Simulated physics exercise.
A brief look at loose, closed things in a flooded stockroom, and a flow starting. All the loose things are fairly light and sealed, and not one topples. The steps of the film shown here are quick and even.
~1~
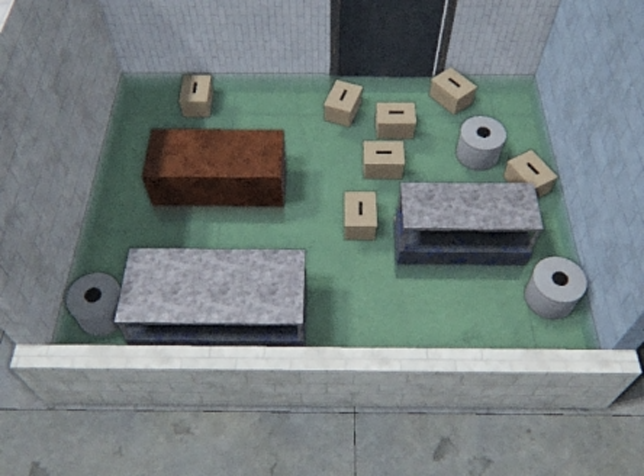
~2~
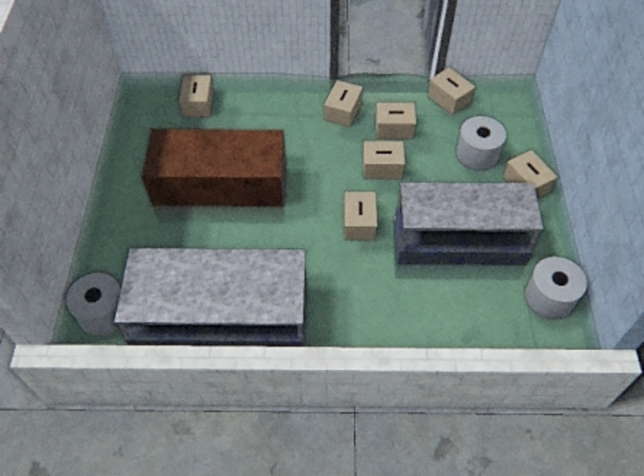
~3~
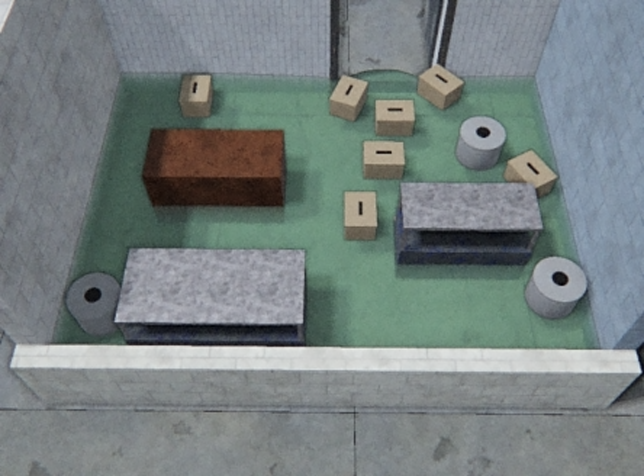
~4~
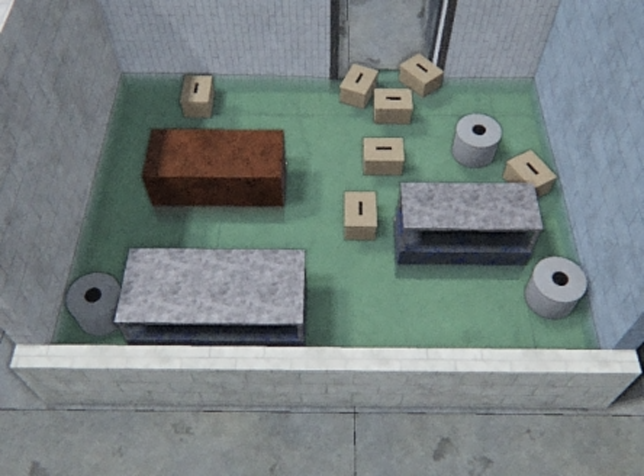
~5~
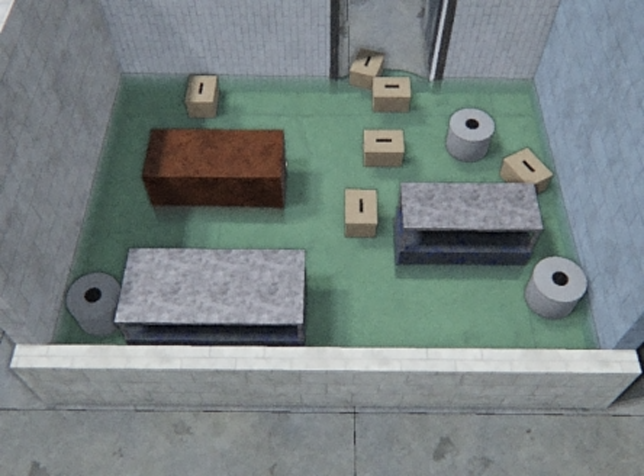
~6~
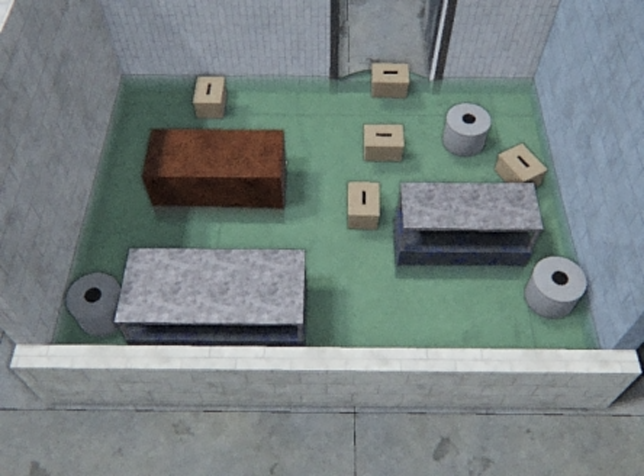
At the start, tan boxes and grey drums sit in green floodwater around a brown block and two grey-topped benches, before a dark door. The doorway clears, and the nearest boxes drift toward it; two pass out of view, another reaches the opening, and a few other things shift slightly.
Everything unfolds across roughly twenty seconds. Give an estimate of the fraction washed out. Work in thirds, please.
That would be two thirds or more.
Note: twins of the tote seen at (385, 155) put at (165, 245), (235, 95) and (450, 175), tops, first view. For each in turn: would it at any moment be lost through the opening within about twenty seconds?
In sequence: Never exits, exits, exits.
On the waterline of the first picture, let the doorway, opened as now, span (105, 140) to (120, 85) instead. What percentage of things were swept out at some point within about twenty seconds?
Roughly 50 per cent.
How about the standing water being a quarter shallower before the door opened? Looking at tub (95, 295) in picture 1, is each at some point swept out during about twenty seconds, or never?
Item status: Retained.
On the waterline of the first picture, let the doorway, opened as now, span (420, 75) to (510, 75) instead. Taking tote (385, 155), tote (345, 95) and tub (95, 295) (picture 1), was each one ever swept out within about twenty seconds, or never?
The first makes it out, the second makes it out, the last doesn't get out.
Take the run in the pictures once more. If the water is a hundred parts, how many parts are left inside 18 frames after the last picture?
Close to 64 per cent, I think.
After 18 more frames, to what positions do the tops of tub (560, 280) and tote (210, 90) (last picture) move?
I'd expect them about (536, 181) and (356, 74).
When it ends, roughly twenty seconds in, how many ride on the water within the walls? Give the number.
By my count, 1.
A moment on, 3 of 10 are out; 7 afloat.
Next, 5 of 10 are out; 5 afloat.
Later, 8 of 10 are out; 2 afloat.
In the end, 9 of 10 are out; 1 afloat.
